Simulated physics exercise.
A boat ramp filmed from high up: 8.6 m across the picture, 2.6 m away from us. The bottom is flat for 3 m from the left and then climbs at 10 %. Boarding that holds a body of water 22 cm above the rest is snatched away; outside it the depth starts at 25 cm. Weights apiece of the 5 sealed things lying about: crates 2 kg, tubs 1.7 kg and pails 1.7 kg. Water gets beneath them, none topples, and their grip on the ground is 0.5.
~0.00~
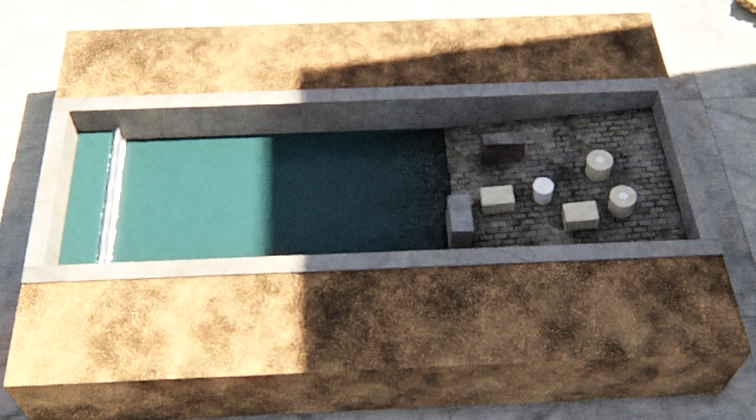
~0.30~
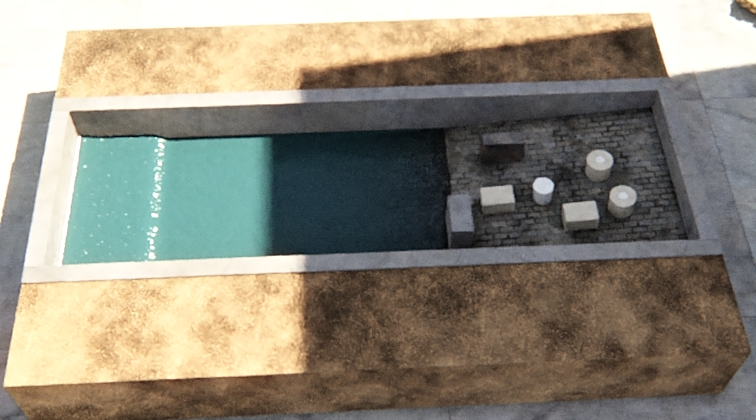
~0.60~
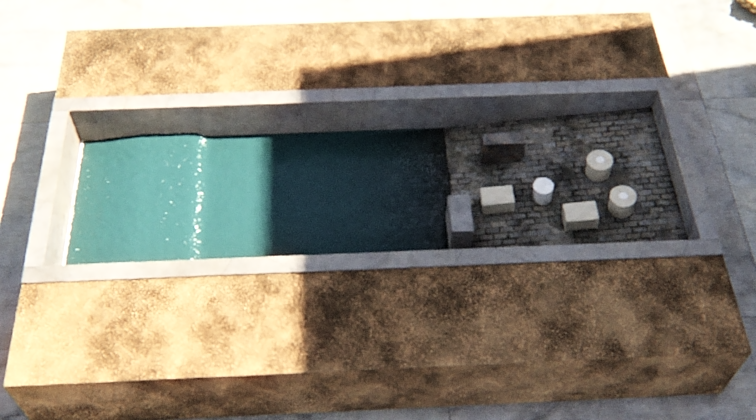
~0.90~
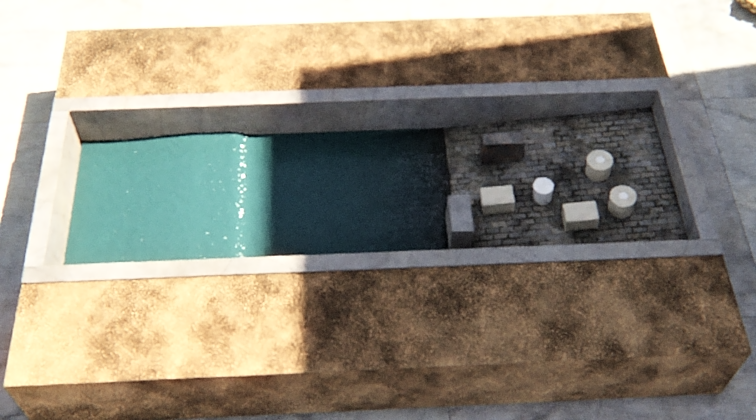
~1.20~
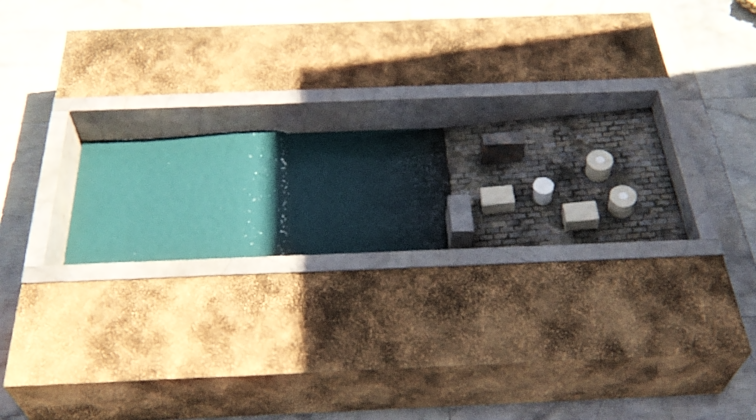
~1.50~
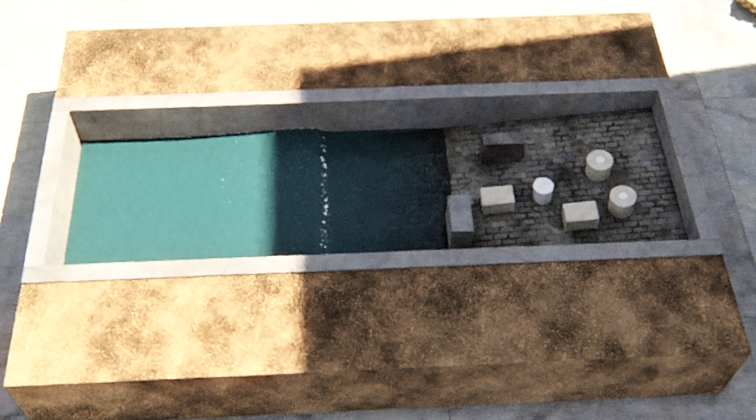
A low wave moves right across the green water toward blocks and cylinders lying still.
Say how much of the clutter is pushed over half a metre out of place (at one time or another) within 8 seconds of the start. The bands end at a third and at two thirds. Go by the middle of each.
That comes to less than a third.
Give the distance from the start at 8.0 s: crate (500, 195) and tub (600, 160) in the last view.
In turn: 140 cm, 0 cm.
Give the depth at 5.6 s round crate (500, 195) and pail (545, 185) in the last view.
Roughly 5 and 2 cm.
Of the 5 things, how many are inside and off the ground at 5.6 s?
I count 1.
After 2.1 s 0 of 5 are over 50 cm from their spots; 0 afloat.
After 3.6 s 0 of 5 are over 50 cm from their spots; 0 afloat.
After 5.6 s 1 of 5 are over 50 cm from their spots; 1 afloat.
After 8.0 s 1 of 5 are over 50 cm from their spots, and 1 have been at some point; 1 afloat.
